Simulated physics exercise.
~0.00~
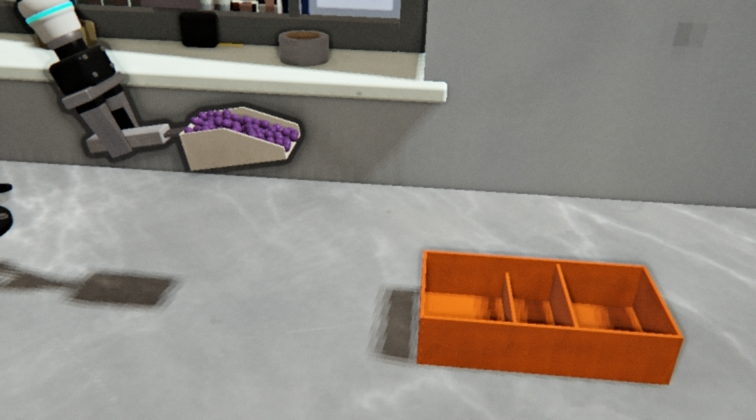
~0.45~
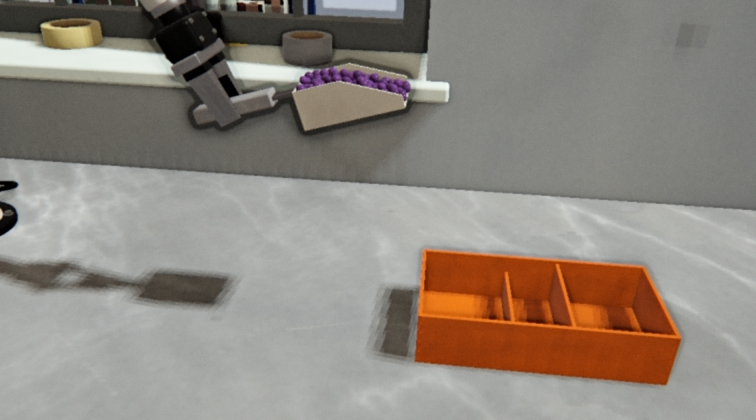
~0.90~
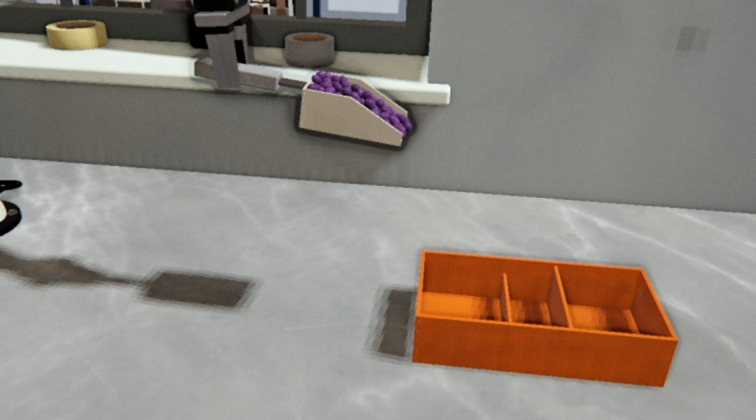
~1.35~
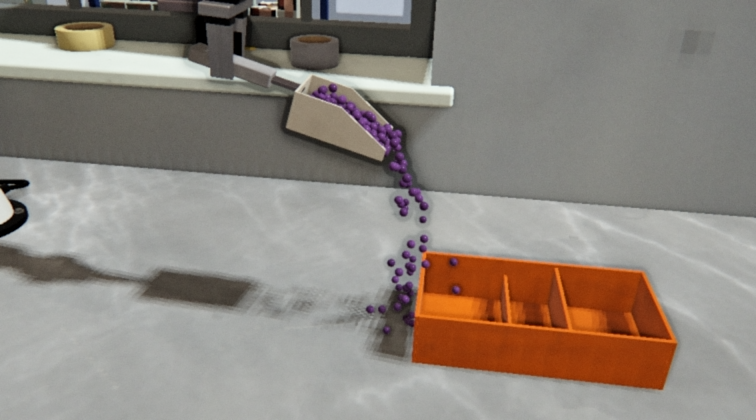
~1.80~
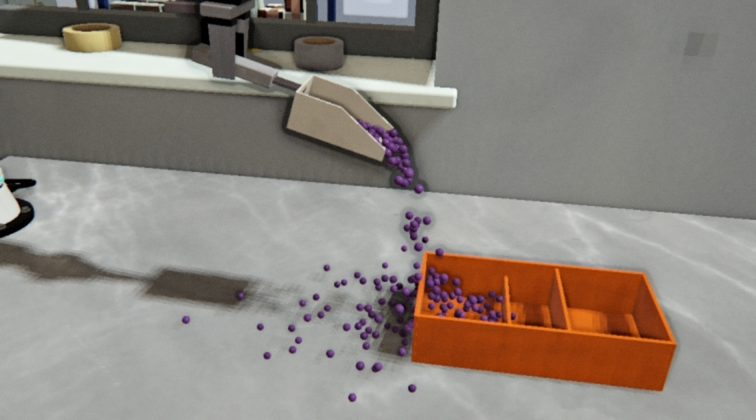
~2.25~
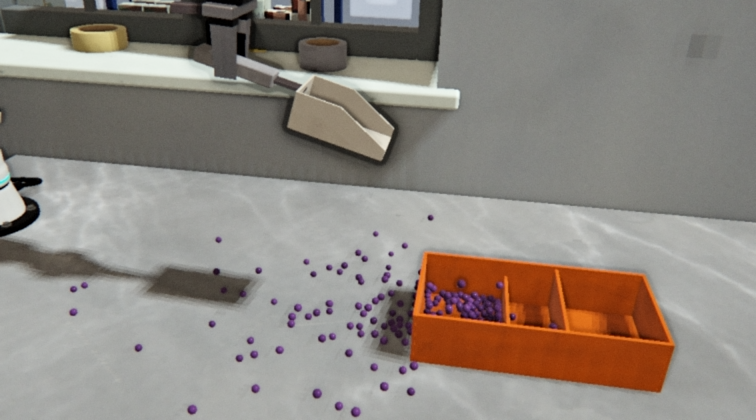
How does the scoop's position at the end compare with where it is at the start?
At the end the scoop is farther to the right and slightly higher than at the start, closer to being above the left end of the orange box.
At the start, a robot arm holds an open scoop full of small purple beads above a gray tabletop, to the left of an orange box divided into three parts. The arm carries the scoop to the right, then tips its open front downward. The beads slide forward and pour over the edge in a stream, landing around the left end of the box. Some drop into the left compartment, while many others bounce and scatter across the table. At the end, the tilted scoop is empty, with beads piled in the left compartment and many more spread outside the box.
